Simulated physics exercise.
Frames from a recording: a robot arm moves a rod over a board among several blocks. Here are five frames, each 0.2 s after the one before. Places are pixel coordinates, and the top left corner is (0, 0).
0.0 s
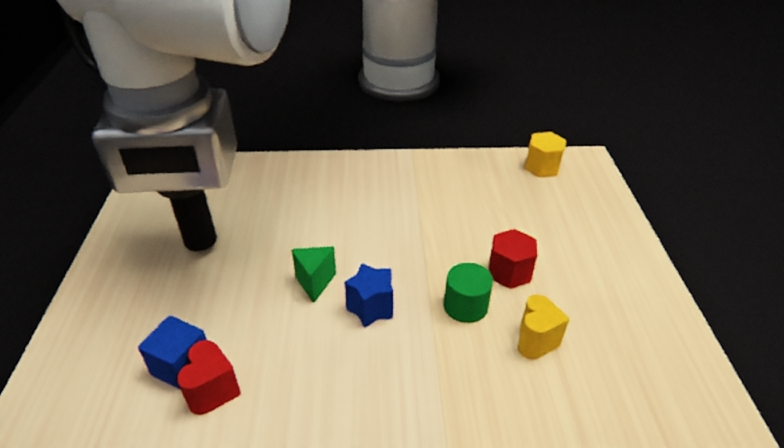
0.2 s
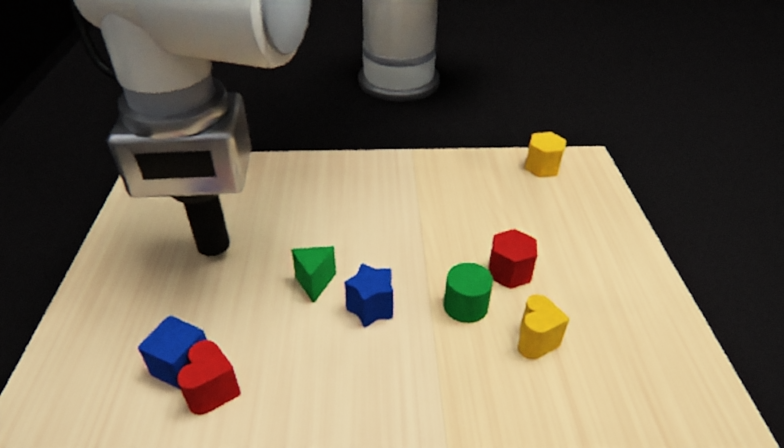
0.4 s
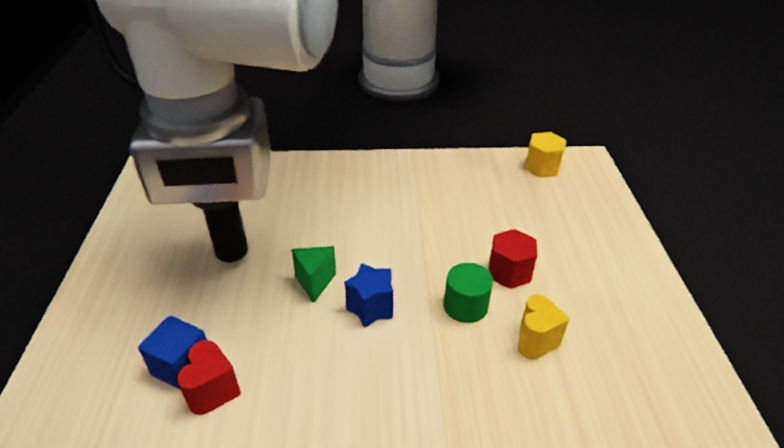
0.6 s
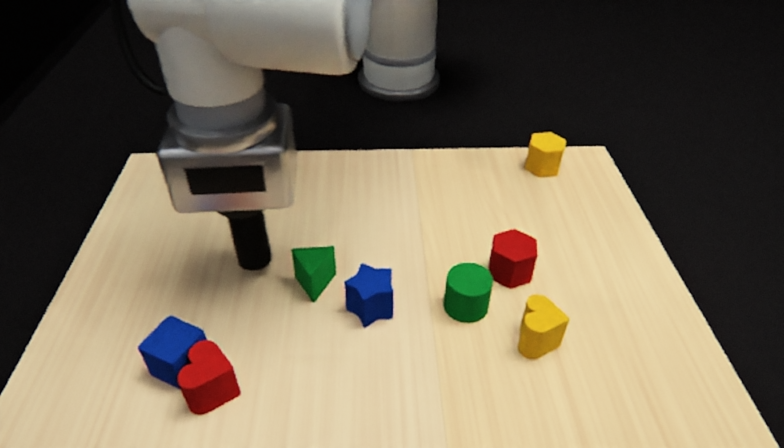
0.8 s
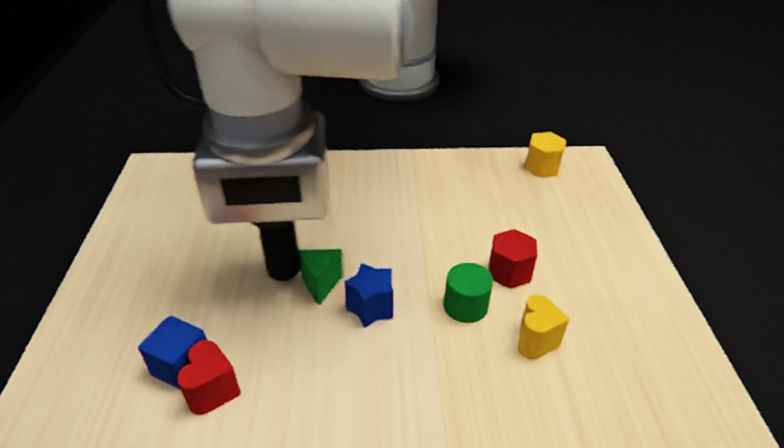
A robot arm moves a black rod right across the board and nudges the green triangular block.
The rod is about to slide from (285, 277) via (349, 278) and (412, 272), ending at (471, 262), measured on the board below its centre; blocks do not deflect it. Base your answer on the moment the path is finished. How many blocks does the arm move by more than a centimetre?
Two of them.
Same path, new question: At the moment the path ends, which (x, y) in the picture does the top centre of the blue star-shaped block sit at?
I'd expect the centre of its top face to be at (389, 292).
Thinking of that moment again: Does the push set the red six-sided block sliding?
No, that is not what happens.
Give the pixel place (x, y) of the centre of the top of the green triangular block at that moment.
At roughly (413, 268).
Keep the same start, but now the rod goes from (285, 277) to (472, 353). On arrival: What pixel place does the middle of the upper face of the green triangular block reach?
It sits at (397, 264).
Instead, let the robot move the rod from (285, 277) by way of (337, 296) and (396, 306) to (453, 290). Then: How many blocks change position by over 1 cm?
It displaces three or more.
On the path given first. One third of the way, rod at (350, 269); green triangular block at (373, 264), turned 55° clockwise; blue star-shaped block at (385, 289), turned 50° clockwise.
Two thirds of the way, rod at (413, 264); green triangular block at (412, 268), turned 105° clockwise; blue star-shaped block at (389, 292), turned 70° clockwise.
At the end, rod at (472, 254); green triangular block at (413, 268), turned 105° clockwise; blue star-shaped block at (389, 292), turned 70° clockwise; red six-sided block not moved.
